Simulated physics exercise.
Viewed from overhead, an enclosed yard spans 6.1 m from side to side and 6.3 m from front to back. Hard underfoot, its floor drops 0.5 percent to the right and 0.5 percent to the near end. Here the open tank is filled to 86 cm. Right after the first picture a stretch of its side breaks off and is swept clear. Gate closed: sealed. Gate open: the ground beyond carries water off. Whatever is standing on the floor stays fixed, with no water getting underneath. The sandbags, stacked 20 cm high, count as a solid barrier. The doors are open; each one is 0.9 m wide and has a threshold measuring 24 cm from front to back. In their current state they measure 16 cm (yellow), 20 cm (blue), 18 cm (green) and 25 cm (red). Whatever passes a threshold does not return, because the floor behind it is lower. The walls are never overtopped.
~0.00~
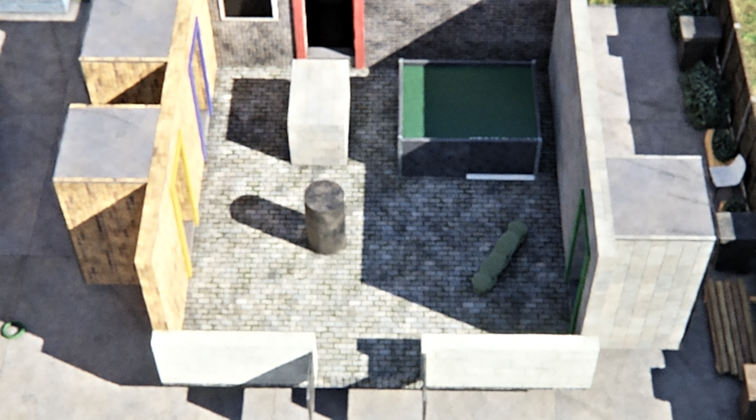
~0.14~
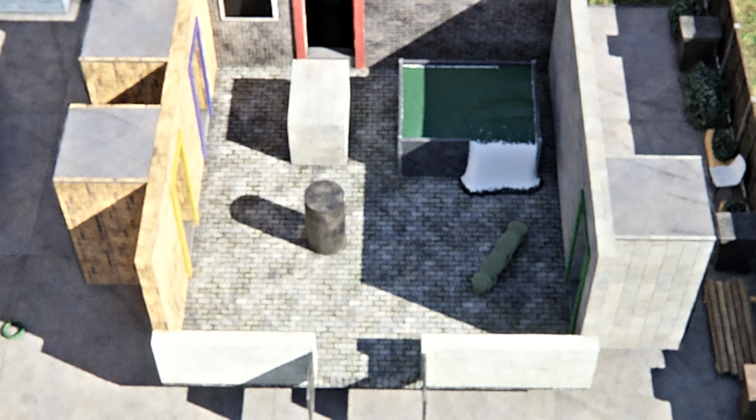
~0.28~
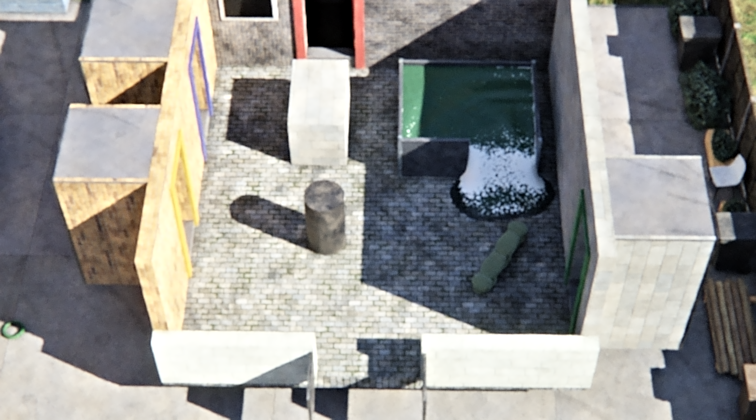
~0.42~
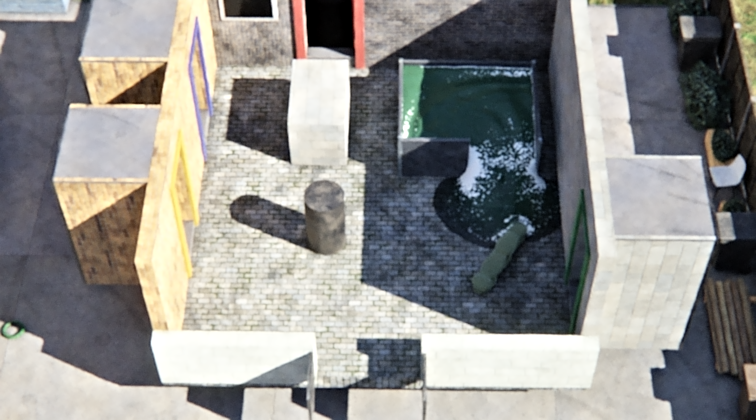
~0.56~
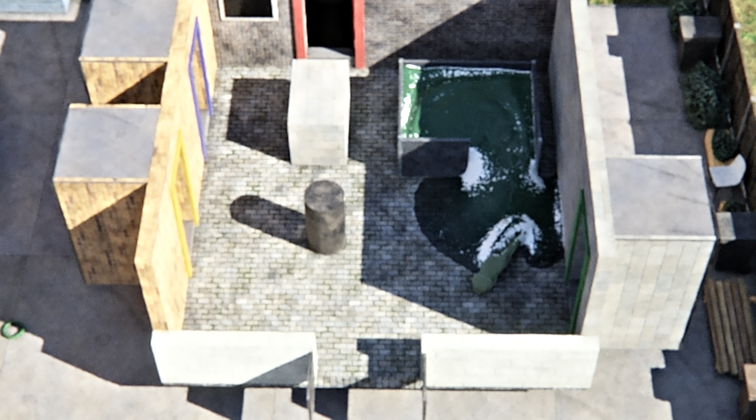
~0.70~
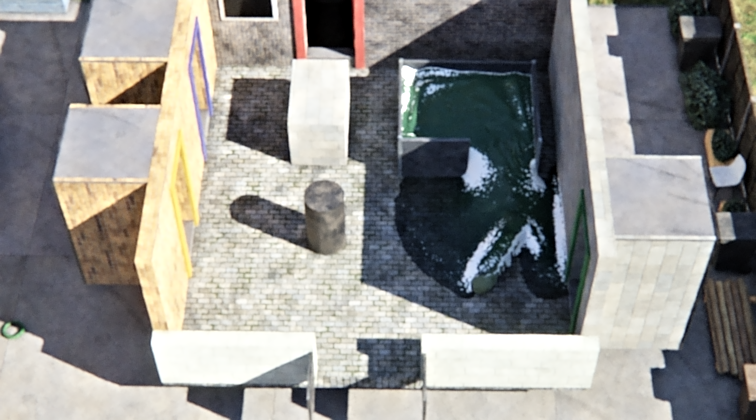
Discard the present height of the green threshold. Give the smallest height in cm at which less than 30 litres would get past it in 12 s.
Close to 16 cm is just enough.
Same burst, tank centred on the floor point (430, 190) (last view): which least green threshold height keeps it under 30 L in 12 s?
Then it needs to be around 18 cm high.
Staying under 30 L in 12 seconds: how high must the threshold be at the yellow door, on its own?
For yellow, a step near 9.0 cm.
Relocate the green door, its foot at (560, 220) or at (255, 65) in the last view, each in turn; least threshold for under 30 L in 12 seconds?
Around 29 and 10.0 cm respectively.
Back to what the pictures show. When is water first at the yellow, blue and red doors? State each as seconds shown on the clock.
Yellow at 3.8 s, blue at 5.0 s and red at 6.5 s.
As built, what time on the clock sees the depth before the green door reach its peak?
It peaks at about 3.8 s.
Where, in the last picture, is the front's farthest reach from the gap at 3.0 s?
The farthest wet point sits near (178, 360) in the last view.
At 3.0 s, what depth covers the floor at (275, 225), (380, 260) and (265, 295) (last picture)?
Around 0 cm, 1 cm and 1 cm.
After 1.4 s water covers 35 % of the floor, deepest (47 cm) near (555, 243); 17 cm at the green door, 0 litres in over its 18 cm threshold.
After 3.0 s water covers 45 % of the floor, deepest (32 cm) near (542, 365); 18 cm at the green door, 3 litres in over its 18 cm threshold.
After 12.0 s water covers 95 % of the floor, deepest (14 cm) near (542, 90); 8 cm at the green door, 20 litres in over its 18 cm threshold.
At the green door as built, the water arrived by 0.8 s and peaked near 19 cm at 3.8 s.
With a threshold of 14.5 cm, 48 litres would have come in within the 12 s; with 19.5 cm, 13 litres. So under 30 litres takes about 16 cm.
